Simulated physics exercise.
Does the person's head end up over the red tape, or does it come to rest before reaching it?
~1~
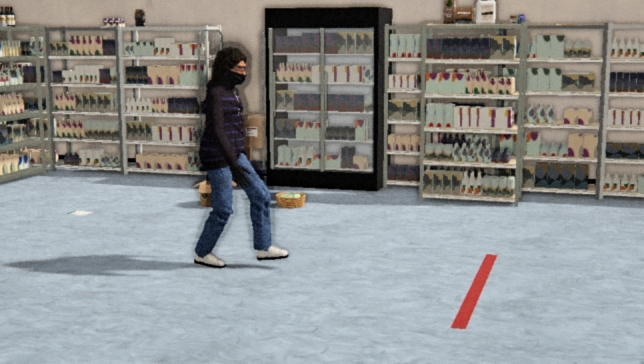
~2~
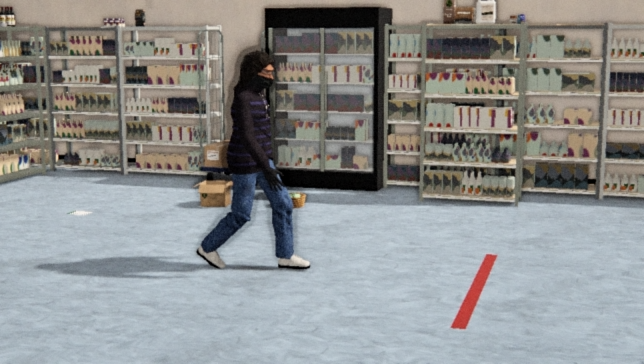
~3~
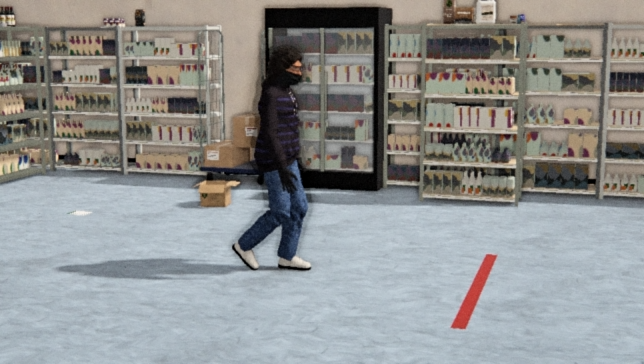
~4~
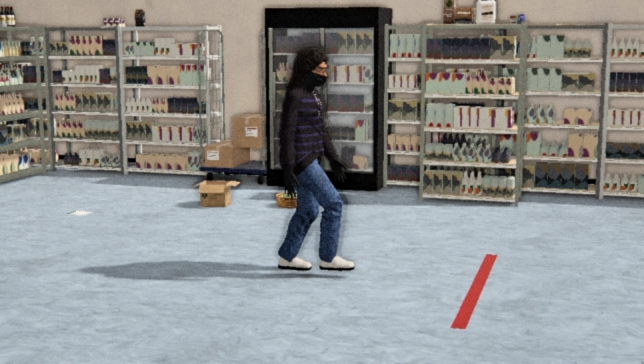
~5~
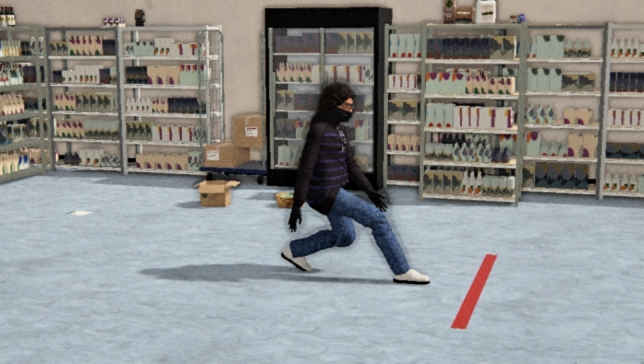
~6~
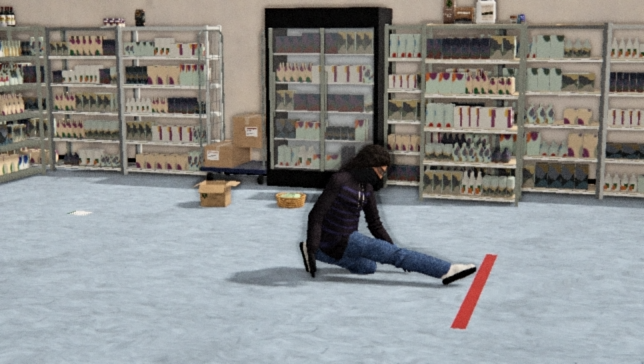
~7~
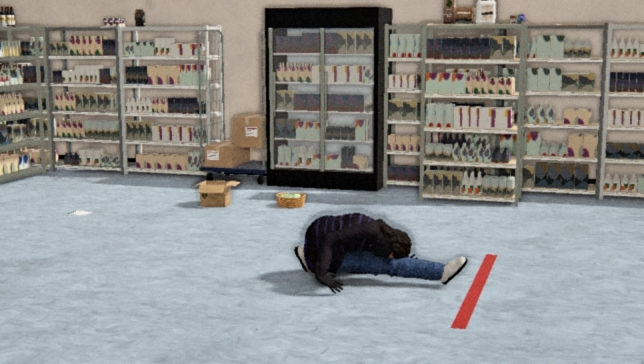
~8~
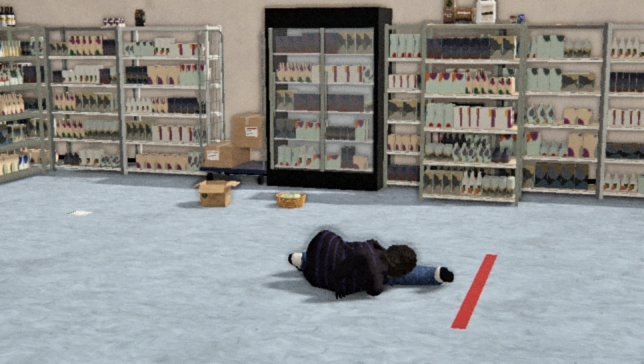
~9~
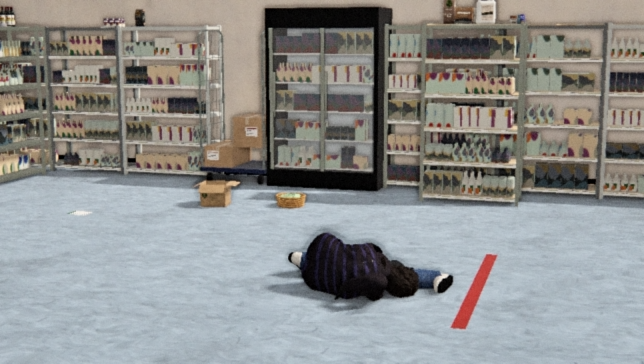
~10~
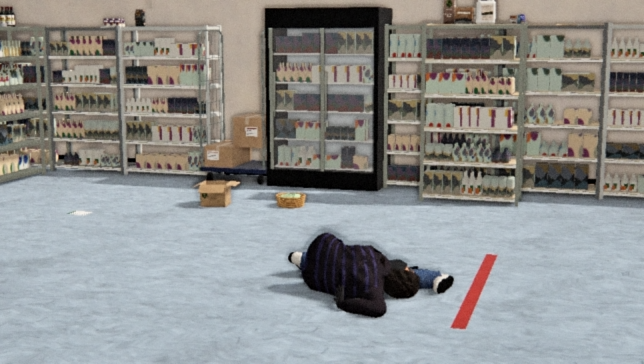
The person's head comes to rest before the red tape, on the left side of it.
